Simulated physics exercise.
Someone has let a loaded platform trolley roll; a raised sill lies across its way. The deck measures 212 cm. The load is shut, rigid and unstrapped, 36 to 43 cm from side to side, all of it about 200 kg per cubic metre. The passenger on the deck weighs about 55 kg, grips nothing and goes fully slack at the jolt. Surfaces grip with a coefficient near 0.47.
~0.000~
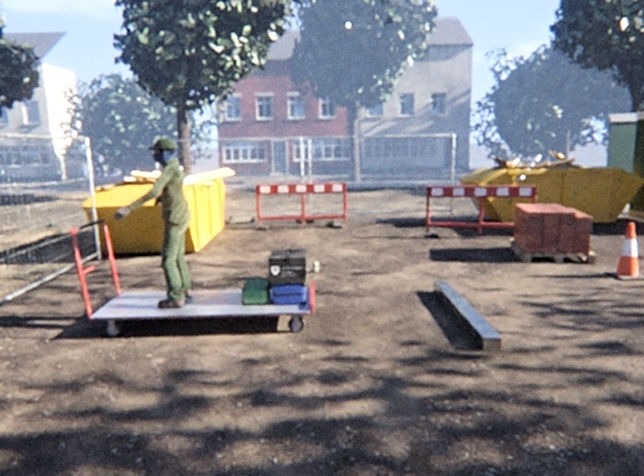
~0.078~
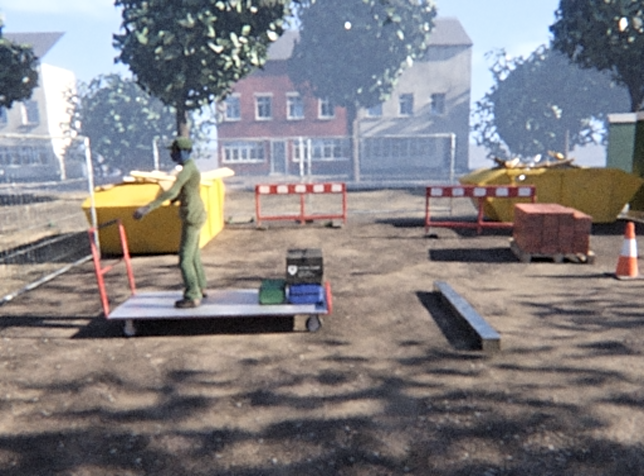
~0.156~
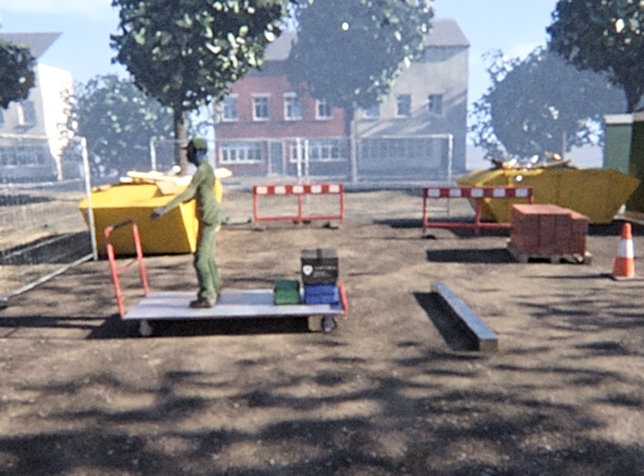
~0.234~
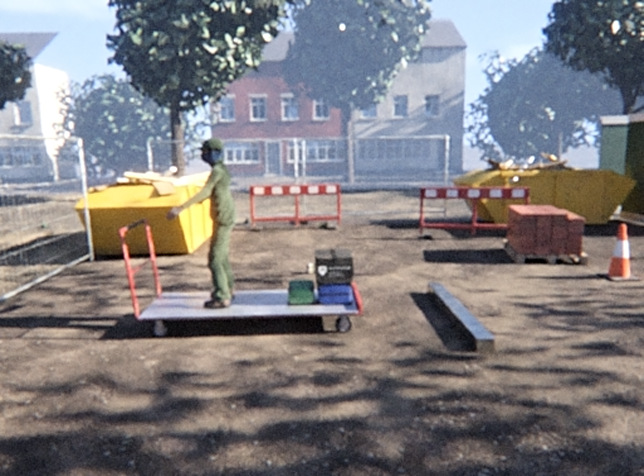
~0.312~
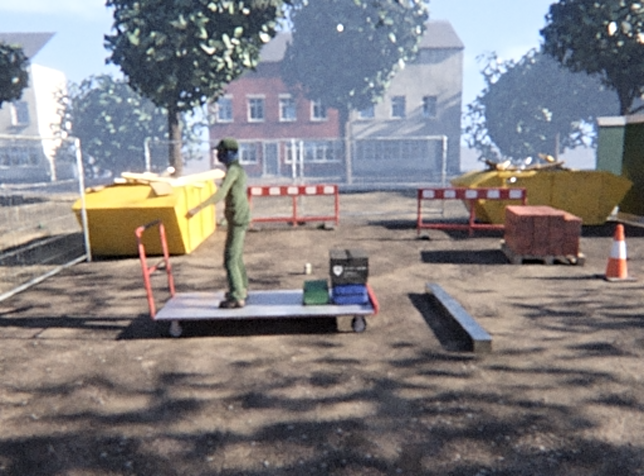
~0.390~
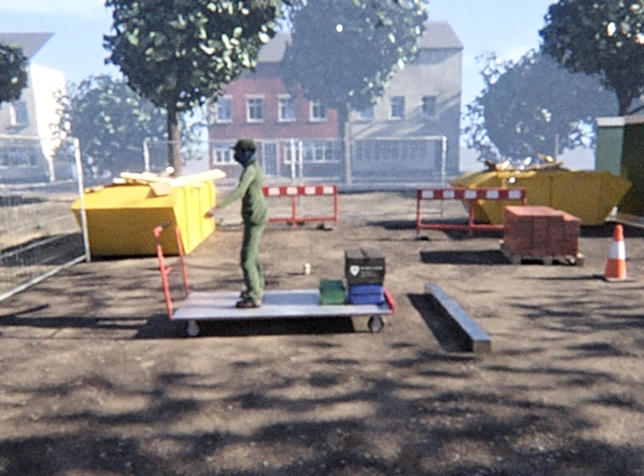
In the video, a figure in green clothing and a cap stands on a flatbed trolley with green, blue and black cases, one arm extended toward its red handle, as it rolls steadily right toward a low beam on the ground.
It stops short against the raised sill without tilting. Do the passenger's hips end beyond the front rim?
At this pace the passenger's hips stay over the deck.
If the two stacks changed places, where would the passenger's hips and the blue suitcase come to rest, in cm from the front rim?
In that case hips 10 behind, blue 50 behind.
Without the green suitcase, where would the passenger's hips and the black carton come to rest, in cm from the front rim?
Then hips 50 behind, black 100 past.
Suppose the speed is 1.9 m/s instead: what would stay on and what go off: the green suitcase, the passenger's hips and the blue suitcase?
Then green on, hips on, blue on.
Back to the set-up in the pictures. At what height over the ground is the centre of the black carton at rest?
Some 15 cm up.
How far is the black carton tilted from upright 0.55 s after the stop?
About 100°.
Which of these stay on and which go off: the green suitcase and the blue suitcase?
Green on, blue on.
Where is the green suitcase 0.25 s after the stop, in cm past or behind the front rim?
Some 55 cm behind it.
After 0.70 s the deck stops.
After 0.95 s the passenger's hips are 76 cm behind the rim, near (383, 237) in the last picture's view.
After 1.25 s the passenger's hips are 43 cm behind the rim, near (414, 270) in the last picture's view.
After 1.70 s the passenger's hips are 39 cm behind the rim, near (418, 267) in the last picture's view.
Final state at 3.3 s, past the rim, black carton; behind it, blue suitcase, green suitcase and the passenger's hips.
